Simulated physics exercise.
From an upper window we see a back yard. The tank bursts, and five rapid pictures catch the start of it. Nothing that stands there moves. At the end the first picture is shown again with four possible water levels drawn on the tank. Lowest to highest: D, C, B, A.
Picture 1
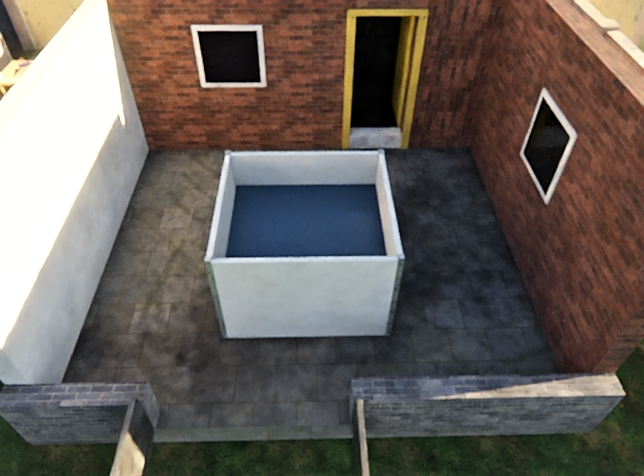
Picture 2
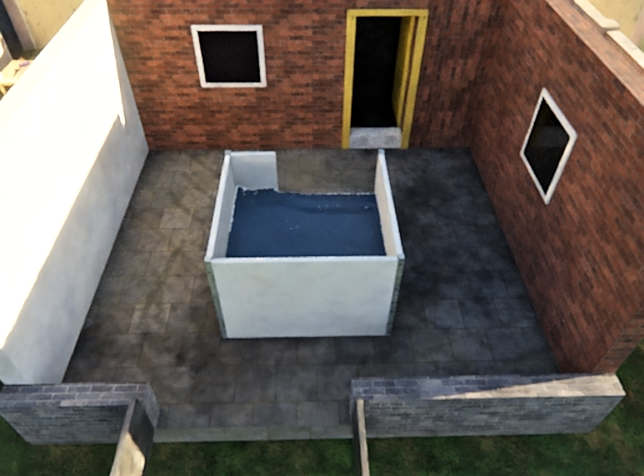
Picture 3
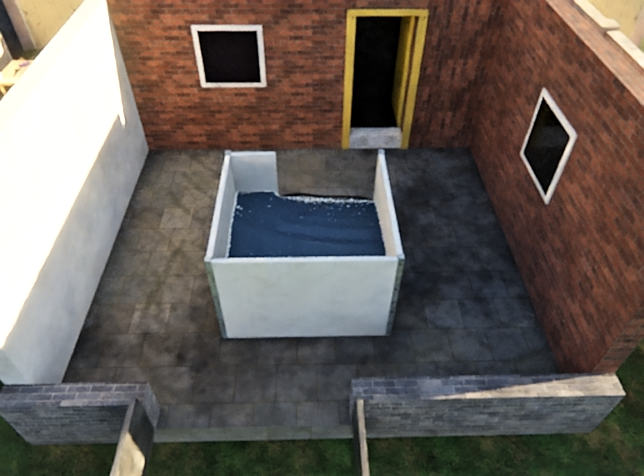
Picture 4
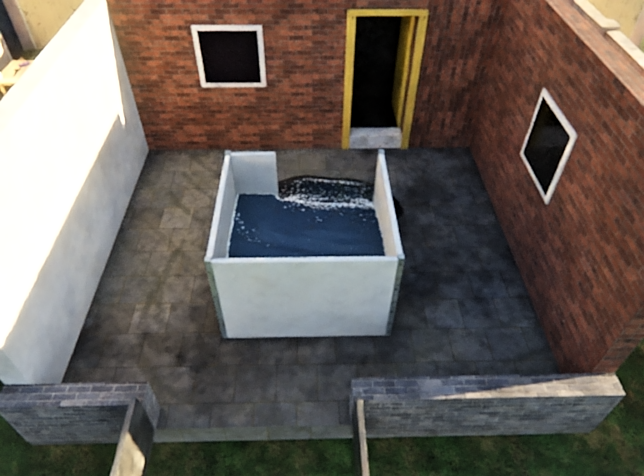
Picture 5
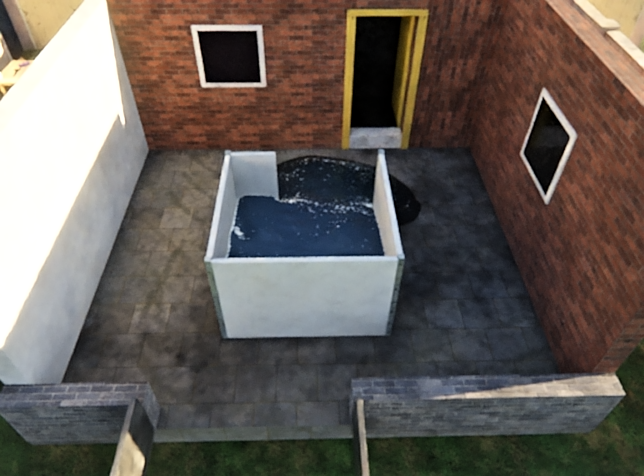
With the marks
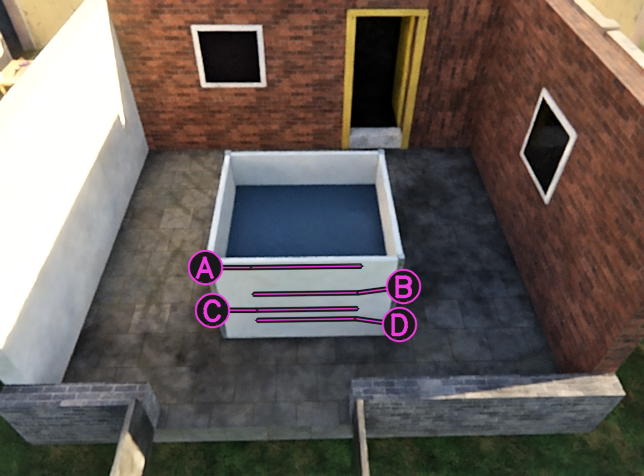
The footage shows a paved back yard with brick walls and a yellow doorway, where part of a white tank's far side disappears and dark water pours out behind it, spreading across the paving and emerging to the right.
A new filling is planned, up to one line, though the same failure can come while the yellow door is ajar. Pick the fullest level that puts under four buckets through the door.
Line C just does it.
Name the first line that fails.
That would be B.
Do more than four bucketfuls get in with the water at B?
Yes, that goes wrong.
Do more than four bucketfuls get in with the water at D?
No.
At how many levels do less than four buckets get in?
Two of them.
On the marked copy, A at (305, 266); B at (306, 293); C at (306, 309); D at (306, 319); from the bottom up D, C, B, A.
With A, dozens of bucketfuls pour in.
With B, about 11 bucketfuls get in.
With C, a bucket or two gets in.
With D, nothing gets over.
